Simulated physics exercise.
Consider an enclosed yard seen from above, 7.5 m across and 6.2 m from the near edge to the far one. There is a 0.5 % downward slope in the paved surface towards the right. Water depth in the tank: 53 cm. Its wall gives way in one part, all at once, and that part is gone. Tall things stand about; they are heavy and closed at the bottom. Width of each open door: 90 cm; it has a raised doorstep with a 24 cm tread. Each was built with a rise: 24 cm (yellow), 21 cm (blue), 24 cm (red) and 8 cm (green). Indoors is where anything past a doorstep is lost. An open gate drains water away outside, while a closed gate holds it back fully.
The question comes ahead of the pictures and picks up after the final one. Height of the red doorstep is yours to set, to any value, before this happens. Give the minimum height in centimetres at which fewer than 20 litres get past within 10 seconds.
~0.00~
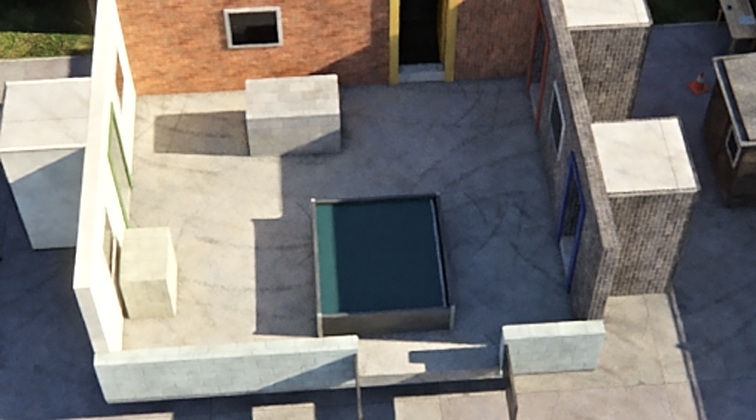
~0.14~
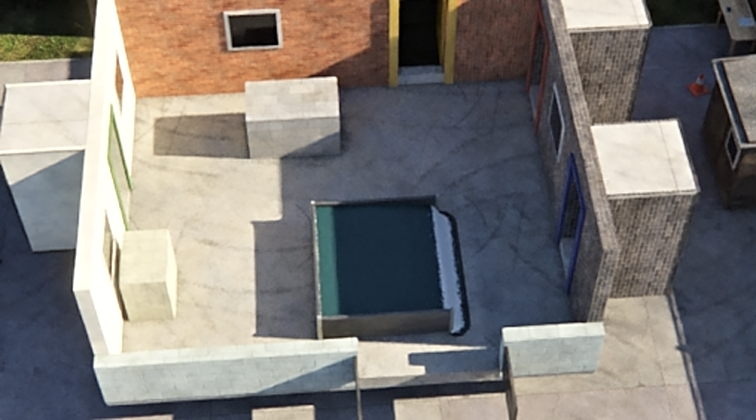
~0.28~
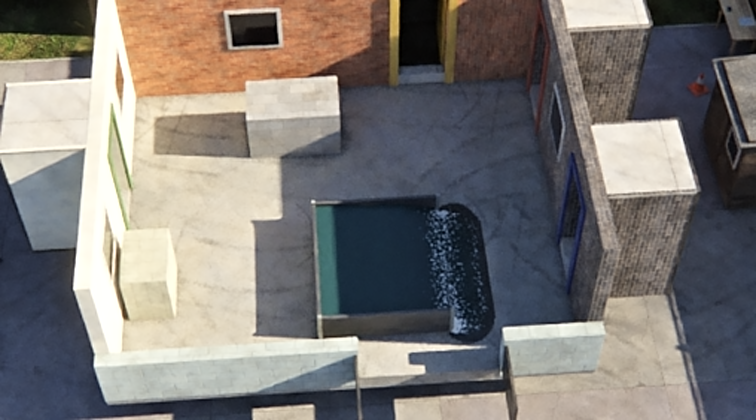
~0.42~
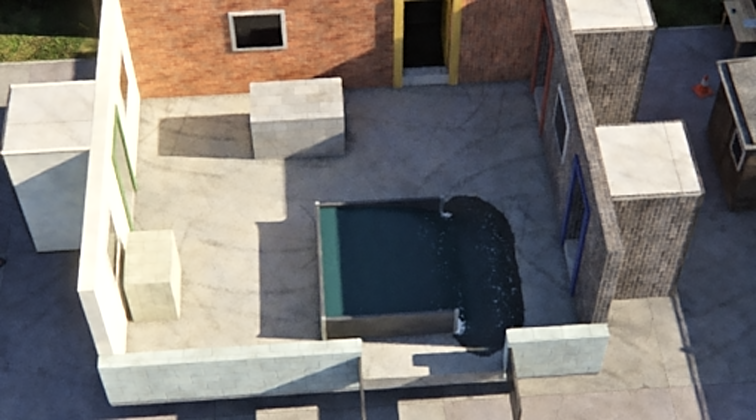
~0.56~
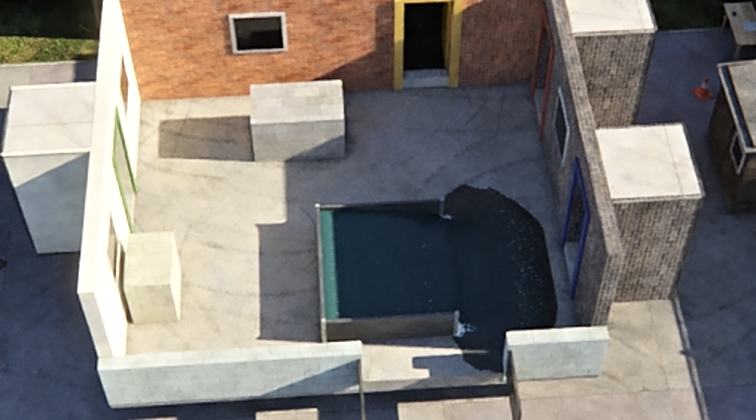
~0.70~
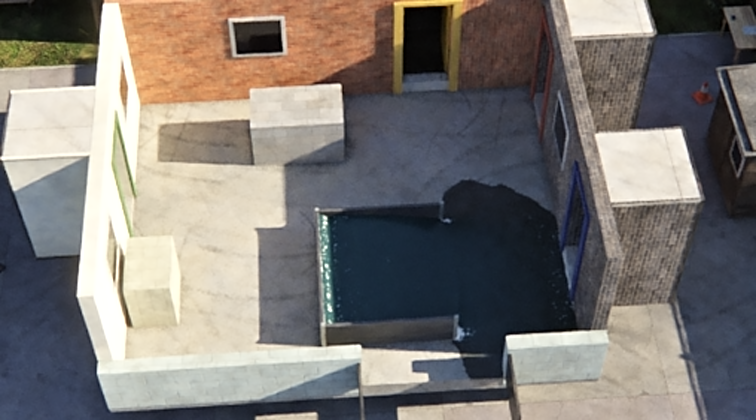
12 cm.
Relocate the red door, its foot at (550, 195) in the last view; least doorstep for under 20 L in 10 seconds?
17 cm.
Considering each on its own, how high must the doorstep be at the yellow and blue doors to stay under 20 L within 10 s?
You'd want about 9.5 centimetres at yellow and about 32 centimetres at blue.
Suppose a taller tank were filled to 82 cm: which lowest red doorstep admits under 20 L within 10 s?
About 19 cm.
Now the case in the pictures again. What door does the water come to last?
The green one.
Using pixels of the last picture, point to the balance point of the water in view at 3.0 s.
(483, 261), roughly.
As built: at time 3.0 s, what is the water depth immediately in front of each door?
Centimetres: Yellow = 1, blue = 29, red = 8, green = 0.
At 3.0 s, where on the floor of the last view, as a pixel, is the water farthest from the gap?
The farthest wet point sits near (526, 88) in the last view.
After 1.4 s water covers 20 % of the floor, deepest (37 cm) near (562, 279); it has not reached the red door.
After 3.0 s water covers 30 % of the floor, deepest (30 cm) near (576, 350); 8 cm at the red door, 0 litres in over its 24 cm doorstep.
After 10.0 s water covers 80 % of the floor, deepest (10 cm) near (149, 114); 8 cm at the red door, 0 litres in over its 24 cm doorstep.
At the red door as built, the water arrived by 1.9 s and peaked near 16 cm at 6.0 s.
With a doorstep of 11 cm, 26 litres would have come in within the 10 s; with 14.5 cm, 8 litres. So under 20 litres takes about 12 cm.
